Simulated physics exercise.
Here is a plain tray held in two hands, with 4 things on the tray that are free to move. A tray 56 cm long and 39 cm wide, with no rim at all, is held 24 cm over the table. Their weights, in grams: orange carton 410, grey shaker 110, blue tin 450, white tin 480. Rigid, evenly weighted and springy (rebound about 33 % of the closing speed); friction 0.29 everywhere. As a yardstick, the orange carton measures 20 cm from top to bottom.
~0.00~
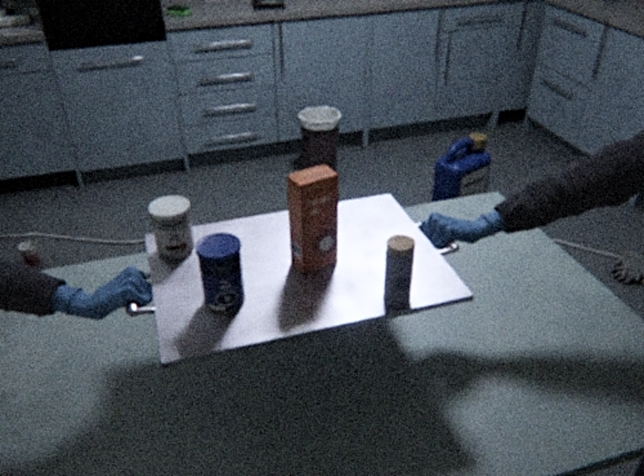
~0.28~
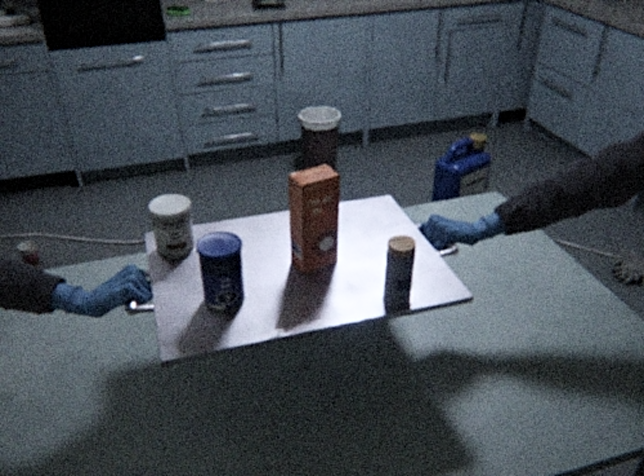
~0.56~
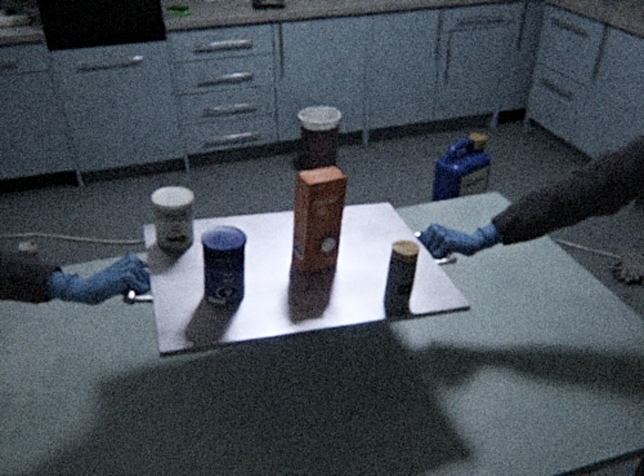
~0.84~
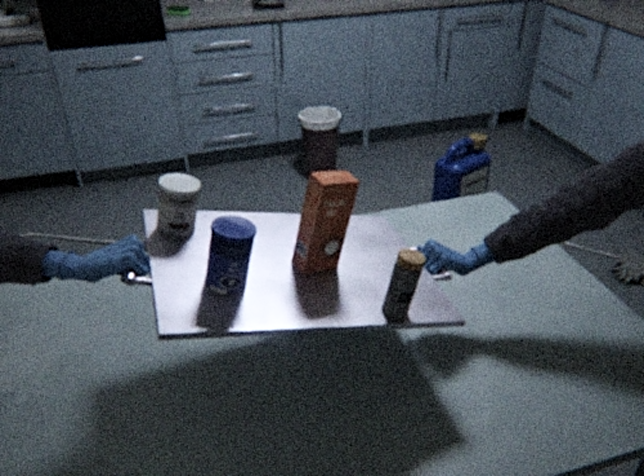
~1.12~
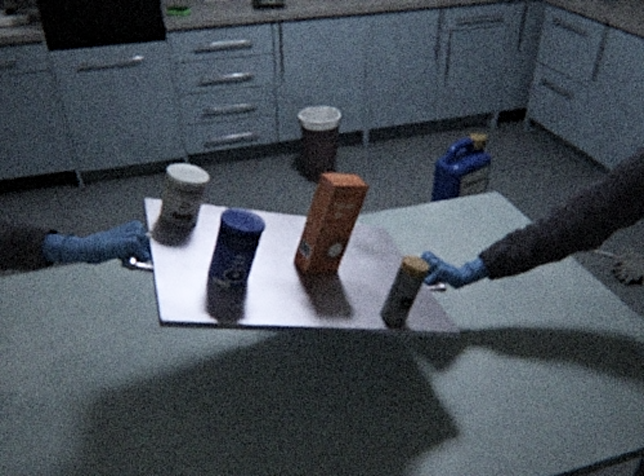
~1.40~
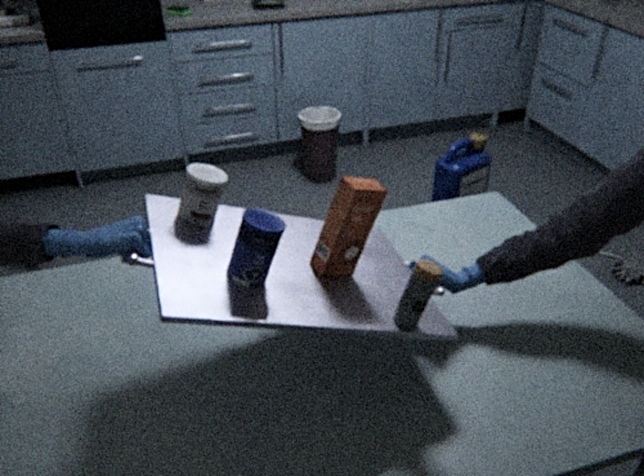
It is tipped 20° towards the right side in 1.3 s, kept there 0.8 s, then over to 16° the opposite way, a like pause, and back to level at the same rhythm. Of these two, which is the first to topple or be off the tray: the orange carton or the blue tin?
It is the first, the orange carton.
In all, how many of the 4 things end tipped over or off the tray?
4 of them.
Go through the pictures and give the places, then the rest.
The first frame shows tray level; orange carton (314, 220); blue tin (222, 273).
The second frame shows tray tilted 1°, right edge down; grey shaker (399, 271); white tin (173, 227).
The third frame shows tray tilted 5°, right edge down; grey shaker (401, 276); white tin (174, 219).
The fourth frame shows tray tilted 13°, right edge down; grey shaker (403, 284); white tin (178, 207).
The fifth frame shows tray tilted 18°, right edge down; grey shaker (404, 291); white tin (183, 197).
The sixth frame shows tray tilted 20°, right edge down; orange carton (348, 228) slid 4 cm; blue tin (255, 249) slid 3 cm.
After 1.90 s, tray tilted 20°, right edge down; grey shaker now off the tray; orange carton slid 24 cm near (432, 240); blue tin slid 23 cm near (350, 261).
After 2.30 s, tray tilted 20°, right edge down; orange carton and blue tin now off the tray; white tin slid 51 cm.
After 2.80 s, tray tilted 5°, right edge down; white tin now off the tray.
After 4.60 s, tray tilted 14°, left edge down.
At rest (6.1 s), off the tray, orange carton, grey shaker, blue tin and white tin. Seen from the same camera at the end, orange carton near (497, 294), blue tin near (544, 313). Orange carton went at 1.92 s; blue tin went at 2.24 s.
